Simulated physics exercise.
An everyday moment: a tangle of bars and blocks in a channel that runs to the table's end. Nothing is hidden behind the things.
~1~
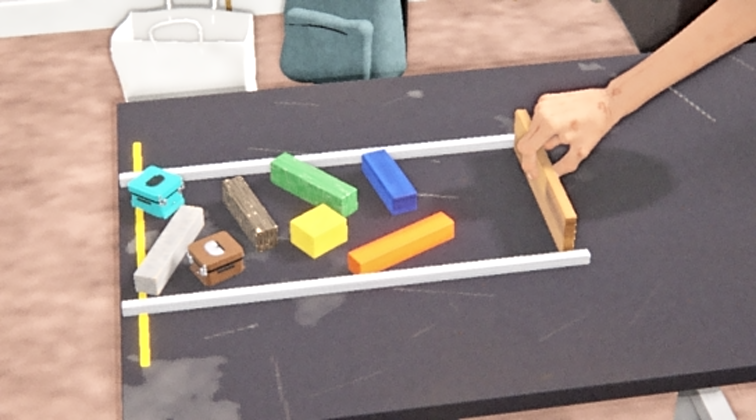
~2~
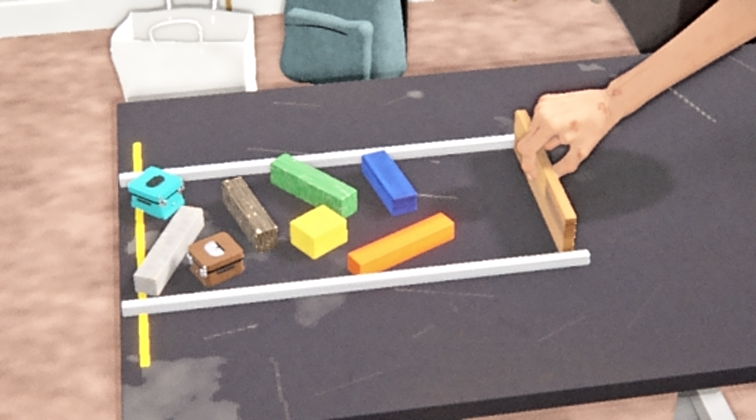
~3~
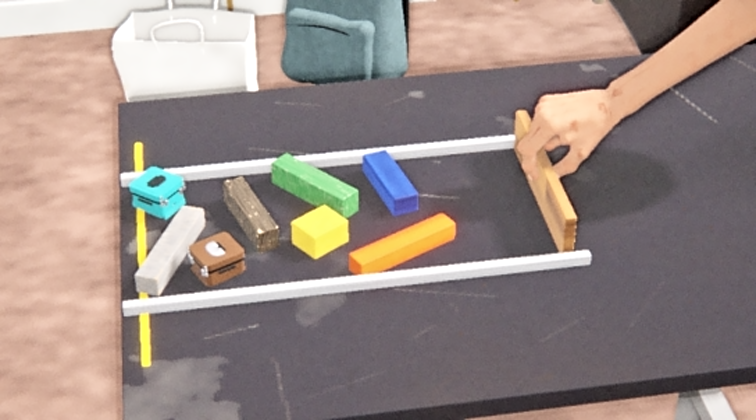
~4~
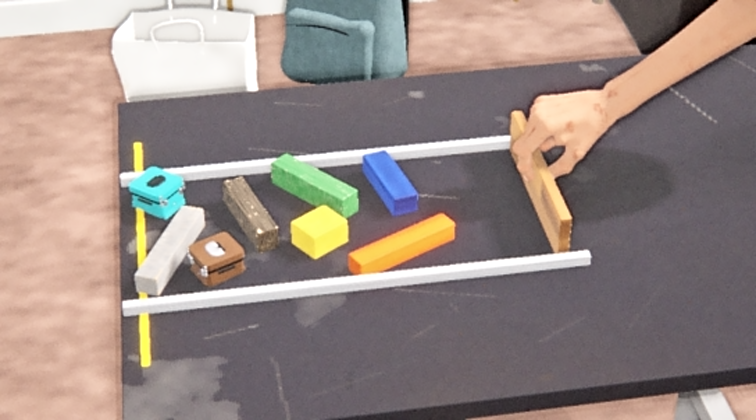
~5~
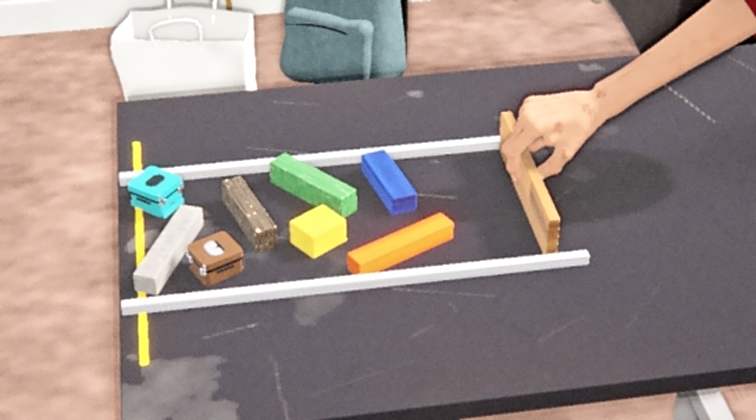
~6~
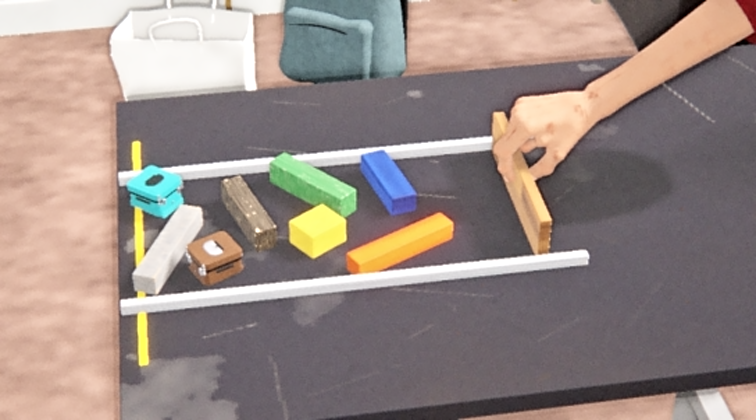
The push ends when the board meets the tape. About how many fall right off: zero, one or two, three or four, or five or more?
The number that fall off is five or more.
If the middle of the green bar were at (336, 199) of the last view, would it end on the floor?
The green bar tumbles off.
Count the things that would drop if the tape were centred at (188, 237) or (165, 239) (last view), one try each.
It would be 3 and 4.
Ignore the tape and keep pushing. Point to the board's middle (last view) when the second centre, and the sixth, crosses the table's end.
About (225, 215), then (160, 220).
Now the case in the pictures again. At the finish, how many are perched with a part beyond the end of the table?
Overhanging: 2.
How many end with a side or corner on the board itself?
2 of them.
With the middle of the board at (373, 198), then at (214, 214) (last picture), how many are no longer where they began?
3 and 8.
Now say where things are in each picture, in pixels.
Turquoise case (157, 193); grey bar (170, 249); brown case (216, 260); board (543, 180); tape (141, 243), in the first frame.
Grey bar (170, 250); yellow block (319, 232), in the second frame.
Brown case (217, 260); orange stick (403, 246), in the third frame.
Turquoise case (157, 193); black bar (250, 214), in the fourth frame.
Grey bar (169, 249); blue stick (388, 181), in the fifth frame.
Turquoise case (156, 192); grey bar (169, 249); brown case (215, 259); board (520, 183); tape (139, 242), in the sixth frame.
A little later, none off yet; turquoise case at rest near (156, 192); grey bar at rest near (169, 249); brown case at rest near (215, 259).
Next, none off yet; turquoise case at rest near (156, 192); grey bar at rest near (169, 249); brown case moving near (207, 256).
Later still, one off so far; turquoise case tilted well over near (92, 220); grey bar on its side near (85, 317); brown case shifted well along near (114, 265).
When it is over, the number that fall off is five or more; down, orange stick, green bar, black bar, brown case, grey bar and turquoise case.
